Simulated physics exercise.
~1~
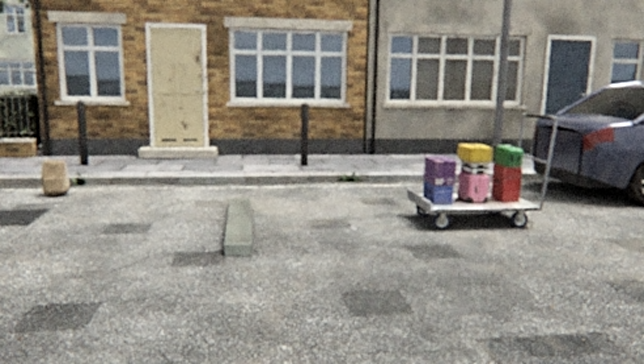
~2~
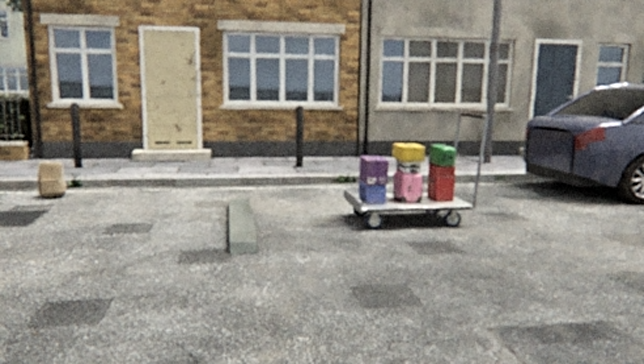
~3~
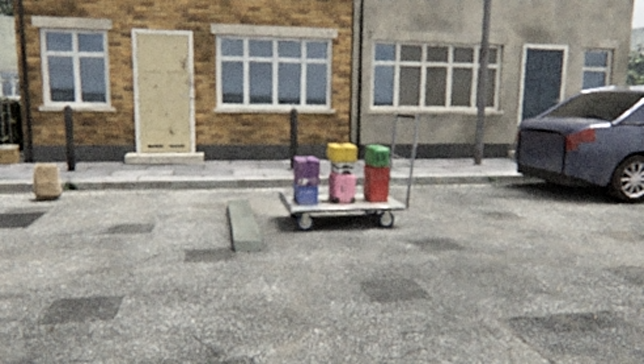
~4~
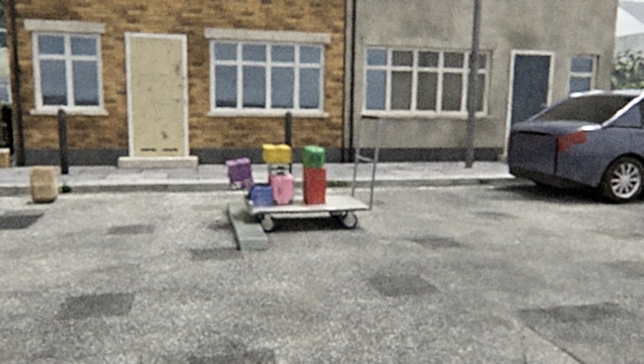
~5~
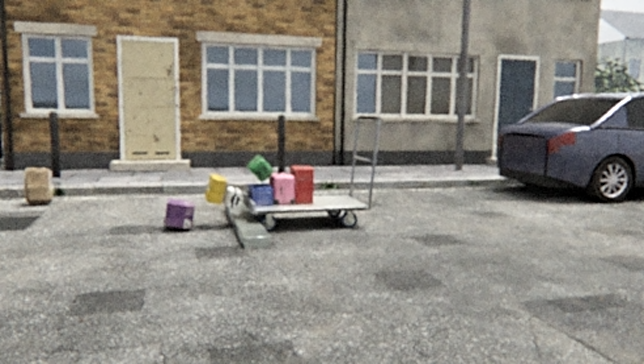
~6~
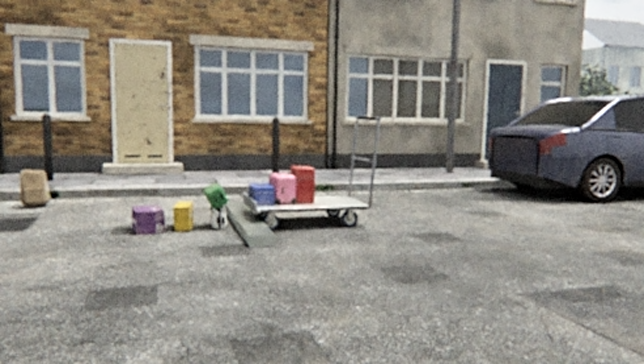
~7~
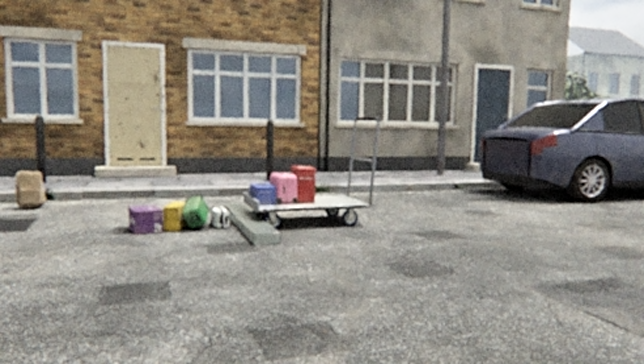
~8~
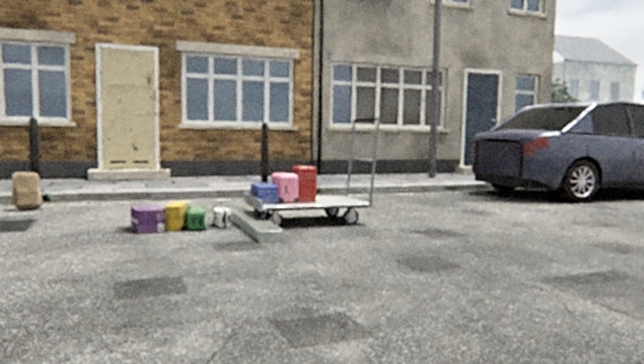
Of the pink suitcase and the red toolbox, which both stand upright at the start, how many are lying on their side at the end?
Neither of them is lying on its side at the end. The pink suitcase and the red toolbox are both still standing upright on the trolley.
A trolley loaded with colourful cases and boxes rolled left across the road and stopped against a low kerb, and the purple, yellow, green and white ones tumbled off the front onto the ground while the pink, blue and red ones stayed aboard.
